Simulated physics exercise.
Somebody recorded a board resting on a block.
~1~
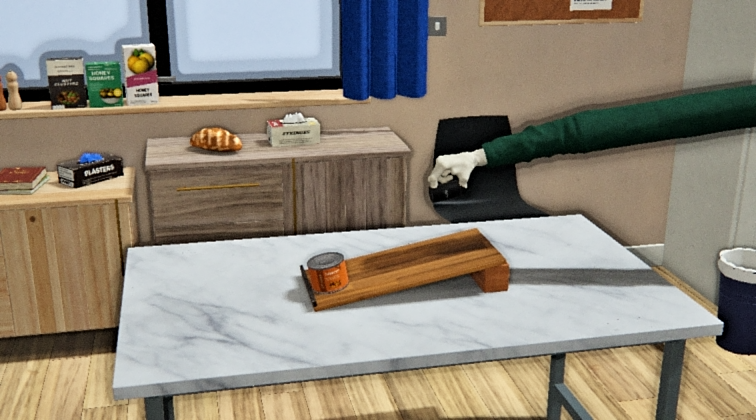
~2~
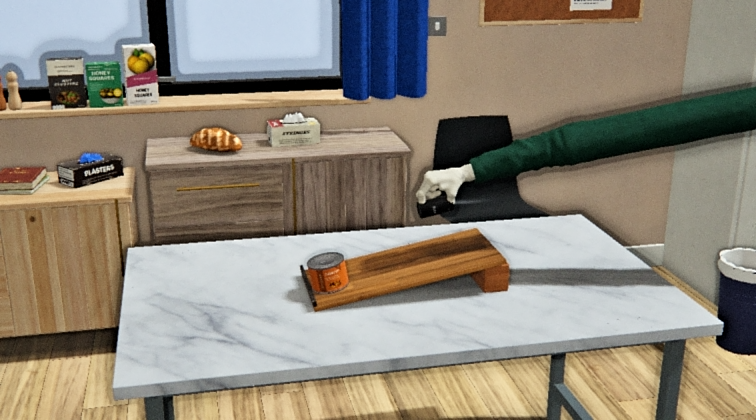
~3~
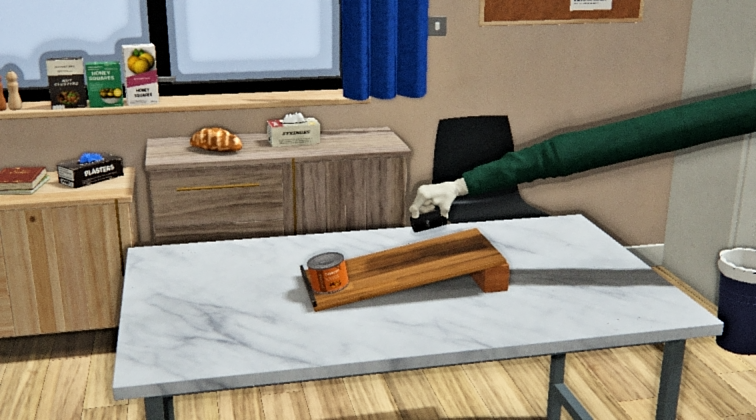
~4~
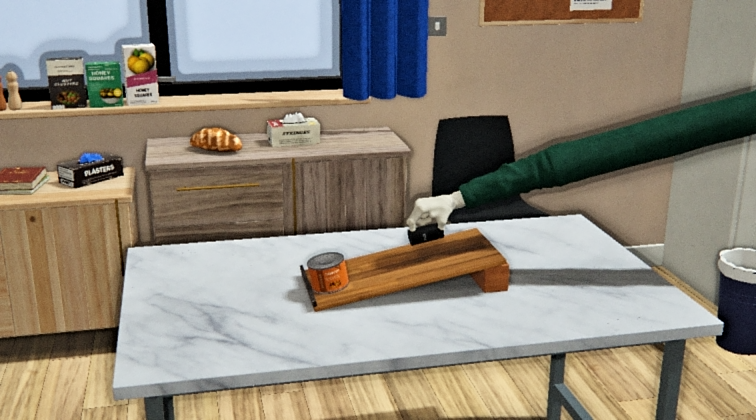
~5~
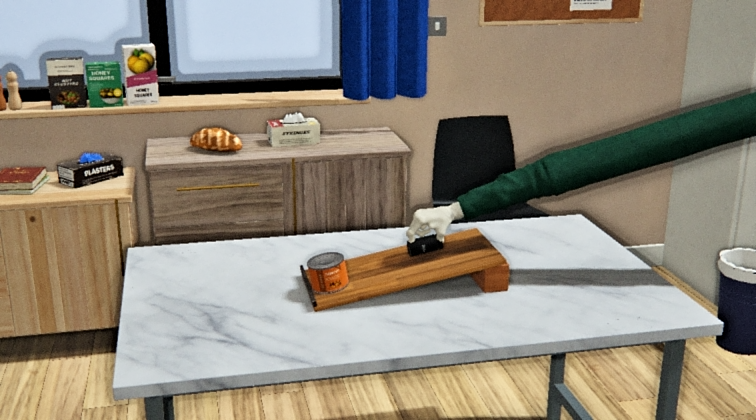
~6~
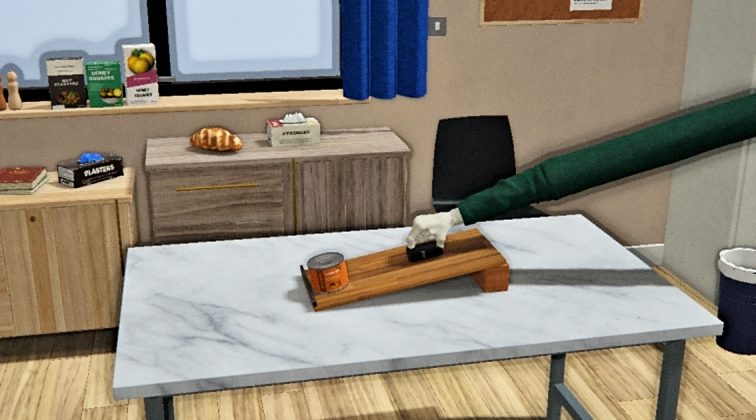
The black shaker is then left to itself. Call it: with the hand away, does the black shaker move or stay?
It stays put.
Then, 0.20 s past the last view, nothing moves.
Then, 0.50 s past the last view, black shaker resting near (425, 251).
Finally, both still in place. Final places as the last picture's camera would see them, black shaker near (425, 251). The black shaker remains at rest.
